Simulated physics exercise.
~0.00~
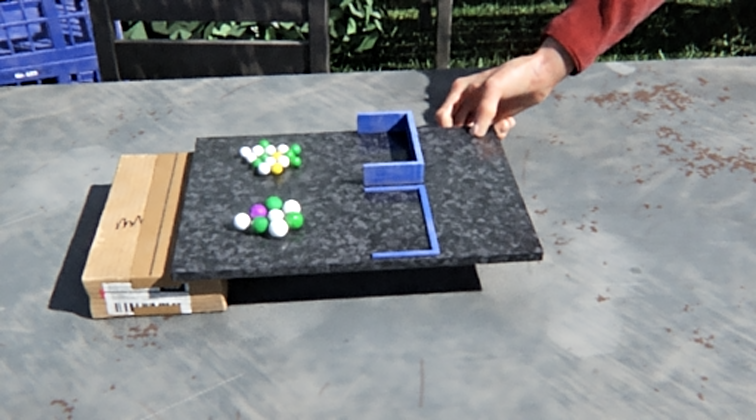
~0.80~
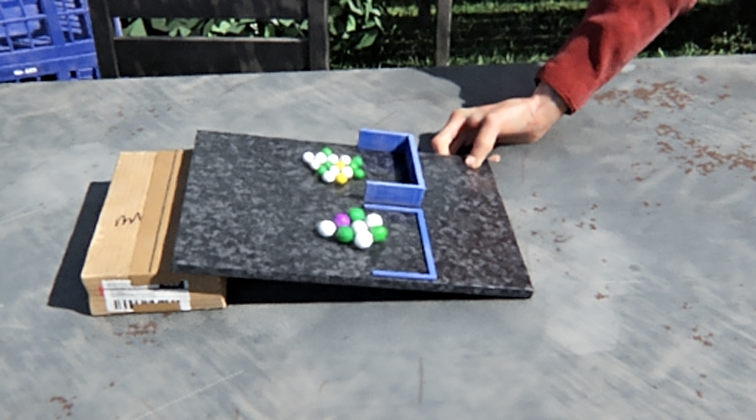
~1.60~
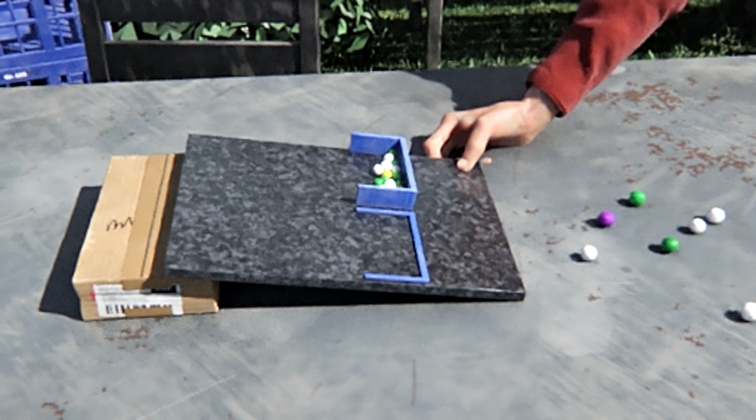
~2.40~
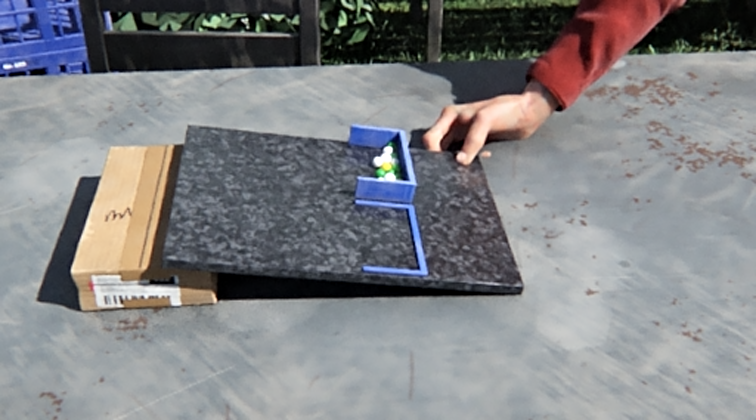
Small coloured balls rolling right as a hand lowers a speckled board, front group passing its blue strip, back group stopping behind another.
